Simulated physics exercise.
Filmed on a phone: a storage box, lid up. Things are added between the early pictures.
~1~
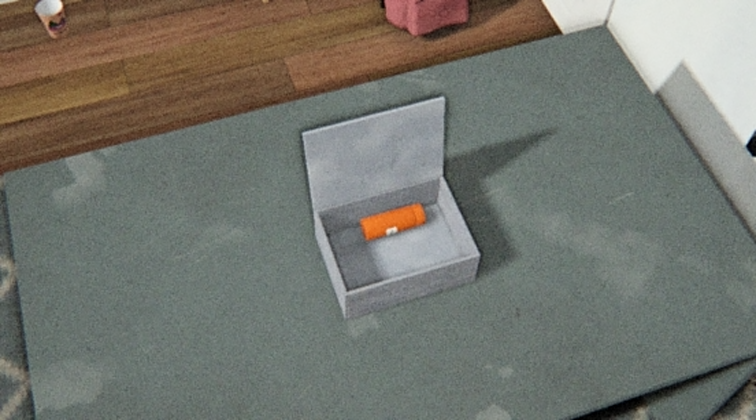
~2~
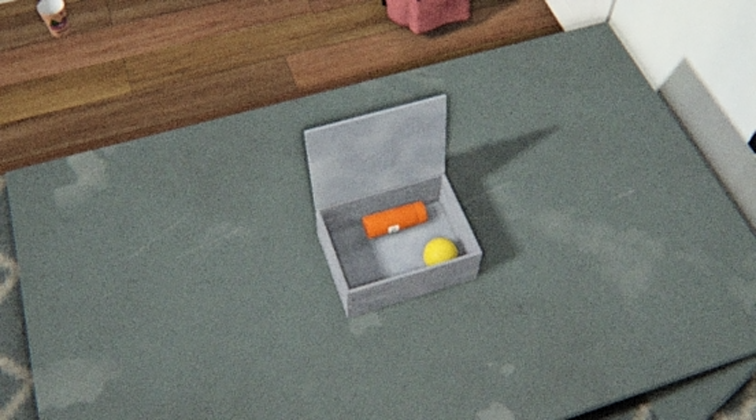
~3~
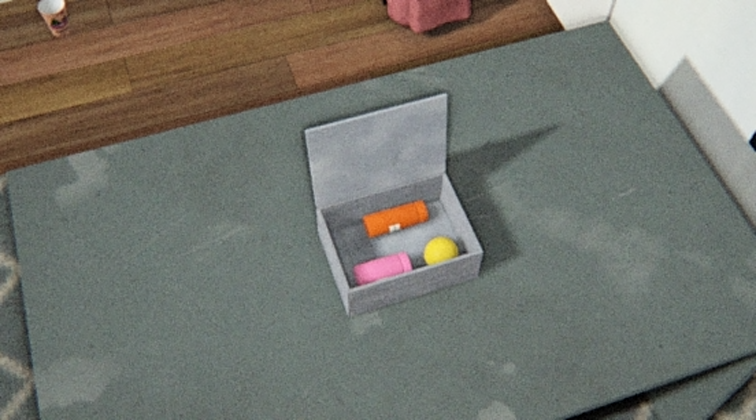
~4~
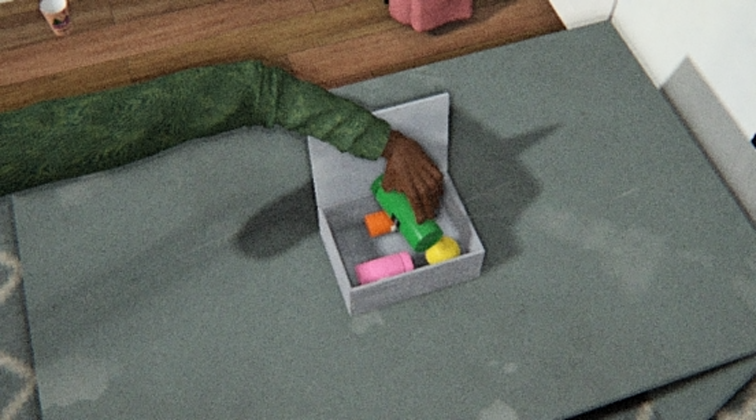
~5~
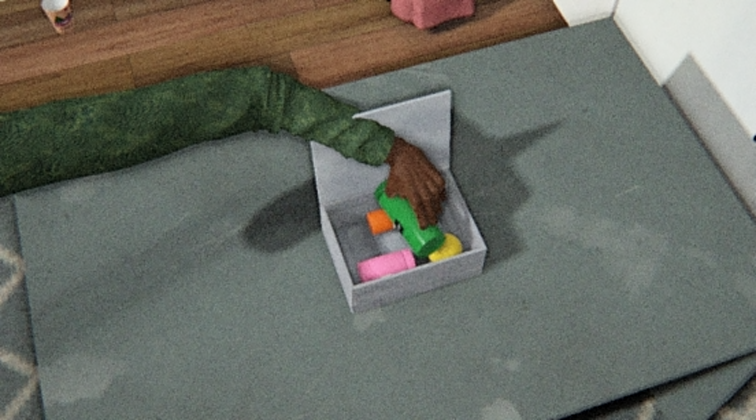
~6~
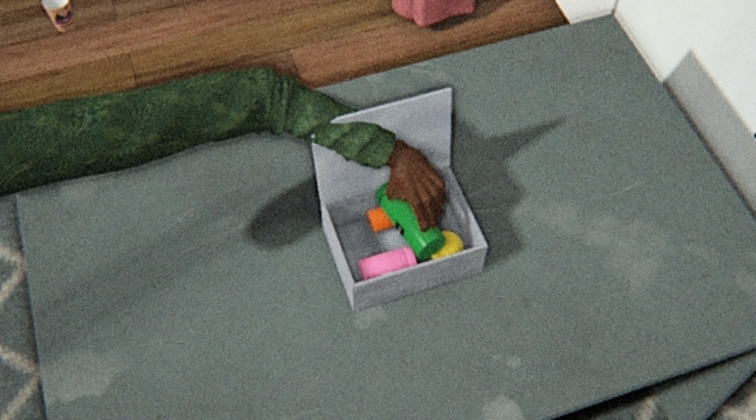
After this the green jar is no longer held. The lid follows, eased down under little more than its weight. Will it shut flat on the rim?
Outcome: The lid is held up.
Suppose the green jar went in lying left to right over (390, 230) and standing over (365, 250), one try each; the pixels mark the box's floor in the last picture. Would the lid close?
First try: It sits on the rim; second try: It is held up.
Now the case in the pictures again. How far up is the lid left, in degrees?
About 20°.
Then, 0.40 s on from there, green jar shifted about its own width near (415, 229); yellow lemon shifted a little.
Then, 1.30 s on from there, lid 79° above the rim; green jar shifted about its own width near (413, 229); yellow lemon shifted a little.
Then, 1.70 s on from there, lid 48° above the rim; green jar shifted about its own width near (413, 229); yellow lemon shifted a little.
Then, 2.00 s on from there, lid 23° above the rim; green jar shifted about its own width near (415, 233); yellow lemon shifted a little.
In the end, lid 22° above the rim; moved from the start, green jar; the other 3 unmoved. At the end, from the last picture's camera, green jar near (415, 234).
